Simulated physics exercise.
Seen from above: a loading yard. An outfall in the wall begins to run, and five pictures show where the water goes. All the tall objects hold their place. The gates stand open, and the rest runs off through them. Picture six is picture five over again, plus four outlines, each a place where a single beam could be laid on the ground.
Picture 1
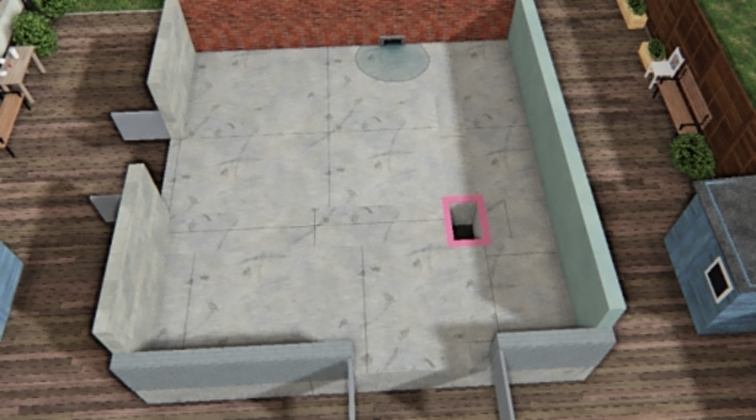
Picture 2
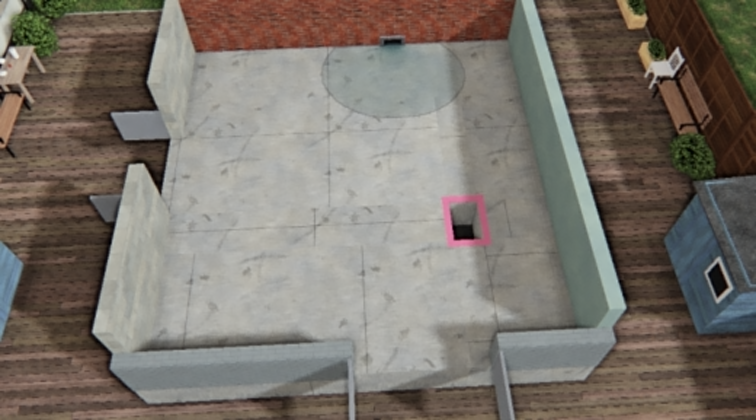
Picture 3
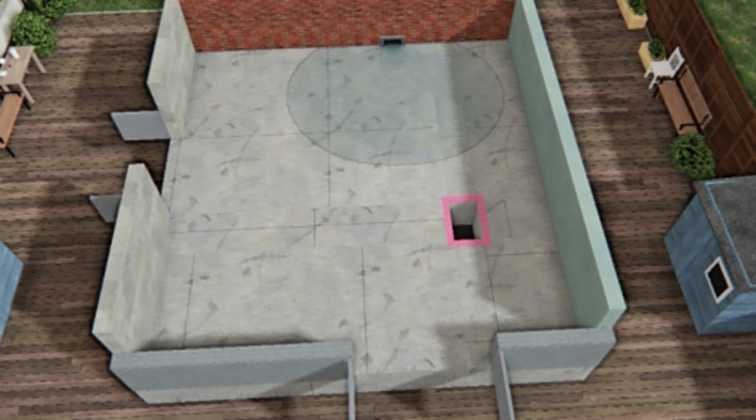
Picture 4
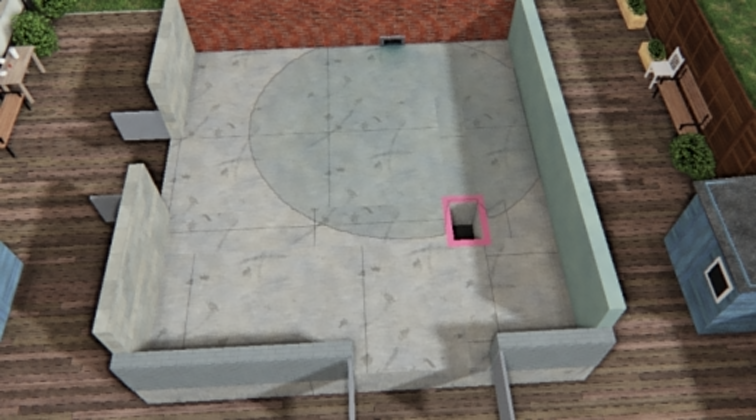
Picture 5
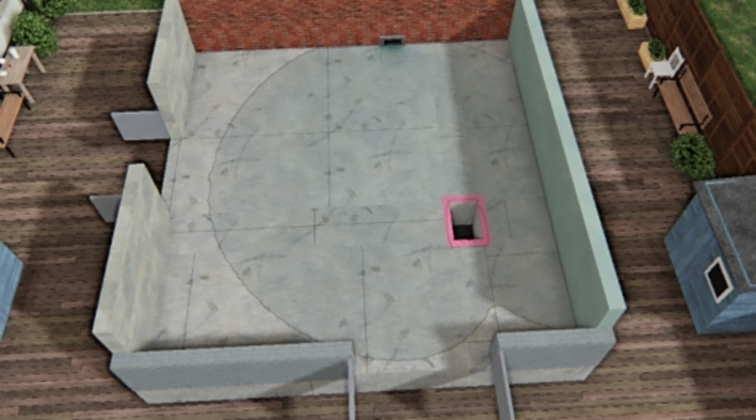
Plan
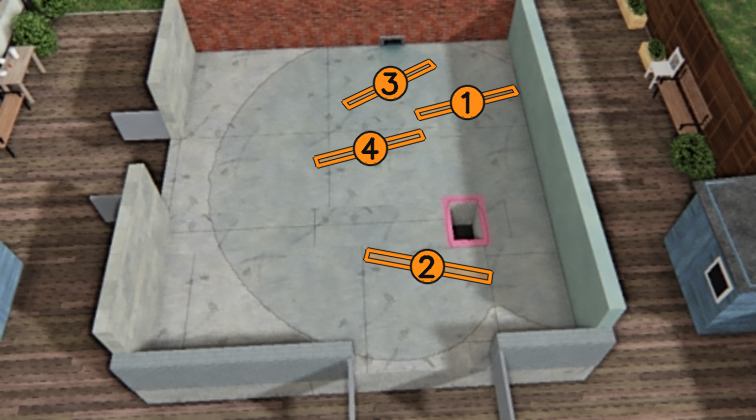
Water spread in a widening round sheet from a small outlet by the brick wall, crossing the pale walled yard until it surrounded the pink-edged square drain and covered most of the floor.
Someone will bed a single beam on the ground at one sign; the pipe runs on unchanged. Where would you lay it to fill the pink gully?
Take 2.
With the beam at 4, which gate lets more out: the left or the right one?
More leaves on the right.
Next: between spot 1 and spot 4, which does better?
The answer is 4.
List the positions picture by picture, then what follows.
Outfall at (392, 41); pink gully at (466, 220); open gate at (422, 357); open gate at (177, 174); water covers 3 % of the ground and shows as far out as (372, 75); pink gully still dry.
Water covers 11 % of the ground and shows as far out as (403, 115); pink gully still dry.
Water covers 24 % of the ground and shows as far out as (356, 159); pink gully still dry.
Water covers 44 % of the ground and shows as far out as (372, 234); pink gully taking water.
Water covers 71 % of the ground and shows as far out as (553, 304); pink gully taking water.
On the marked copy, 1 from (418, 114) to (515, 90); 2 from (367, 254) to (490, 277); 3 from (346, 104) to (431, 64); 4 from (316, 161) to (421, 134).
Choosing 1, about 7 % of the stream runs into the pink gully, about 86 % out by the gates.
Choosing 2, about 27 % of the stream runs into the pink gully, about 70 % out by the gates.
Choosing 3, about 10 % of the stream runs into the pink gully, about 88 % out by the gates.
Choosing 4, about 15 % of the stream runs into the pink gully, about 83 % out by the gates.
